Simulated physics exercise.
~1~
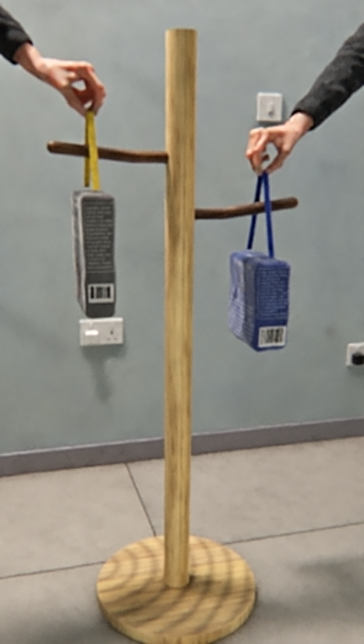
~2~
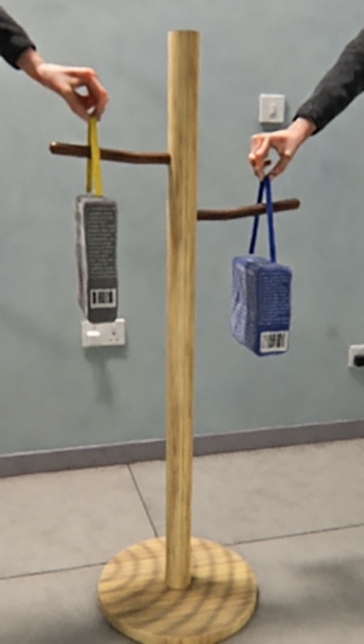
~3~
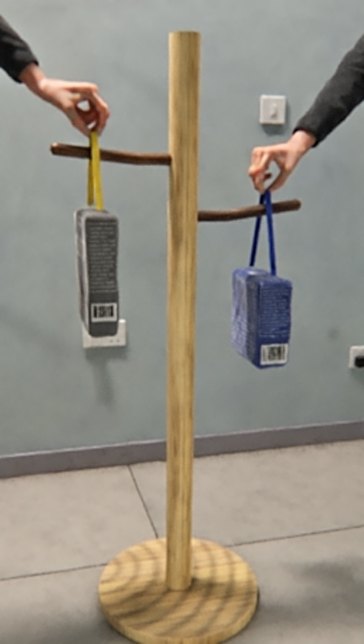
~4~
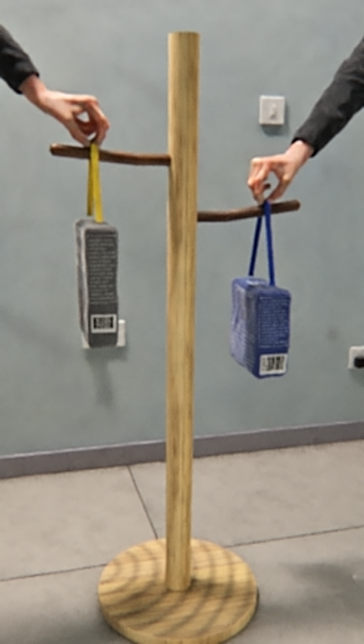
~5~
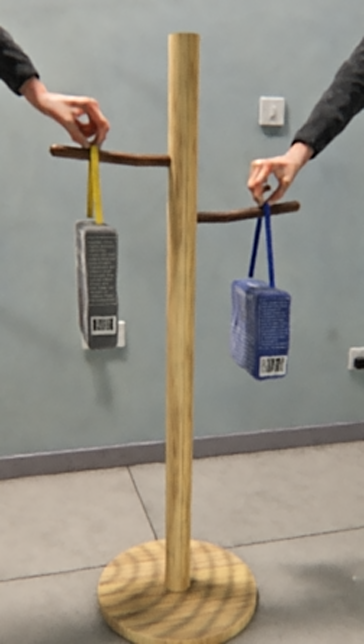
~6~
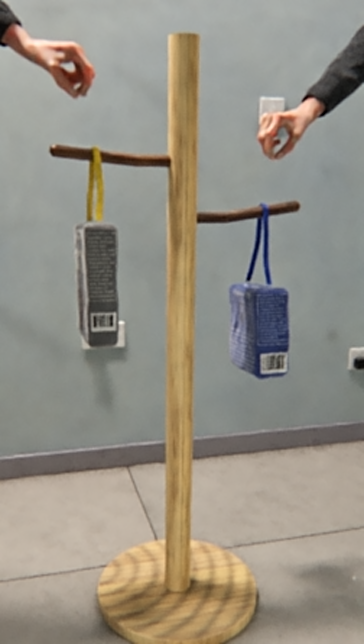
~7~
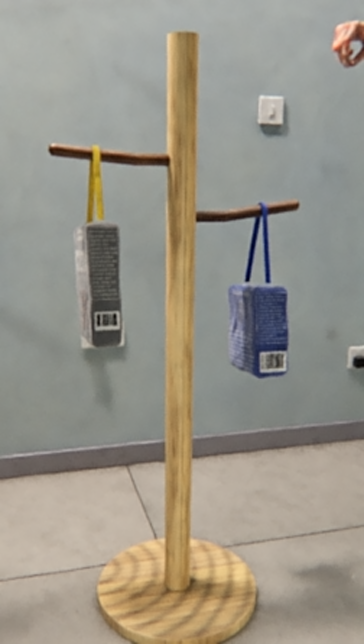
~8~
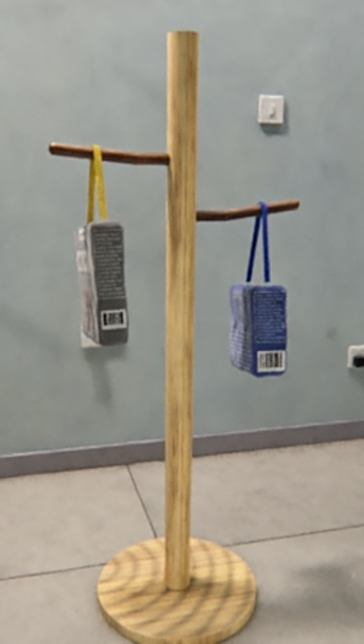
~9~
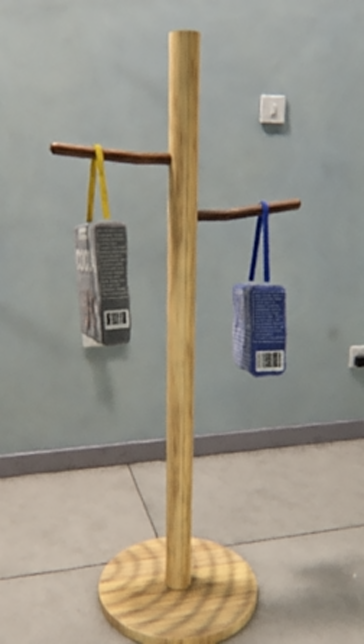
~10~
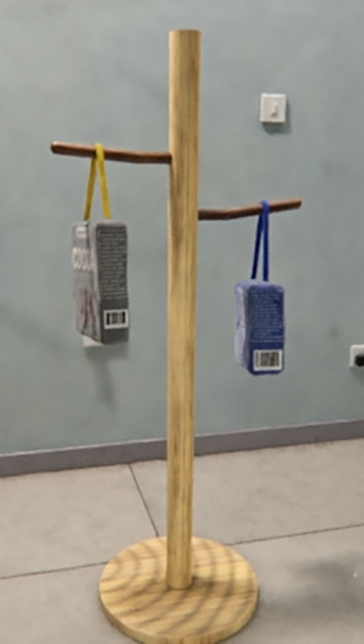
To begin with, two hands hold a grey bag by a yellow loop on the left and a blue bag by a blue loop on the right, beside a wooden post with two thin pegs. The hands lower both bags until the loops settle over the pegs. They pause there briefly, then the fingers let go and the hands draw back out of view. Left alone, the bags turn slightly on their loops, the grey one showing more of its other side. At the end, both bags are still hanging from their pegs.
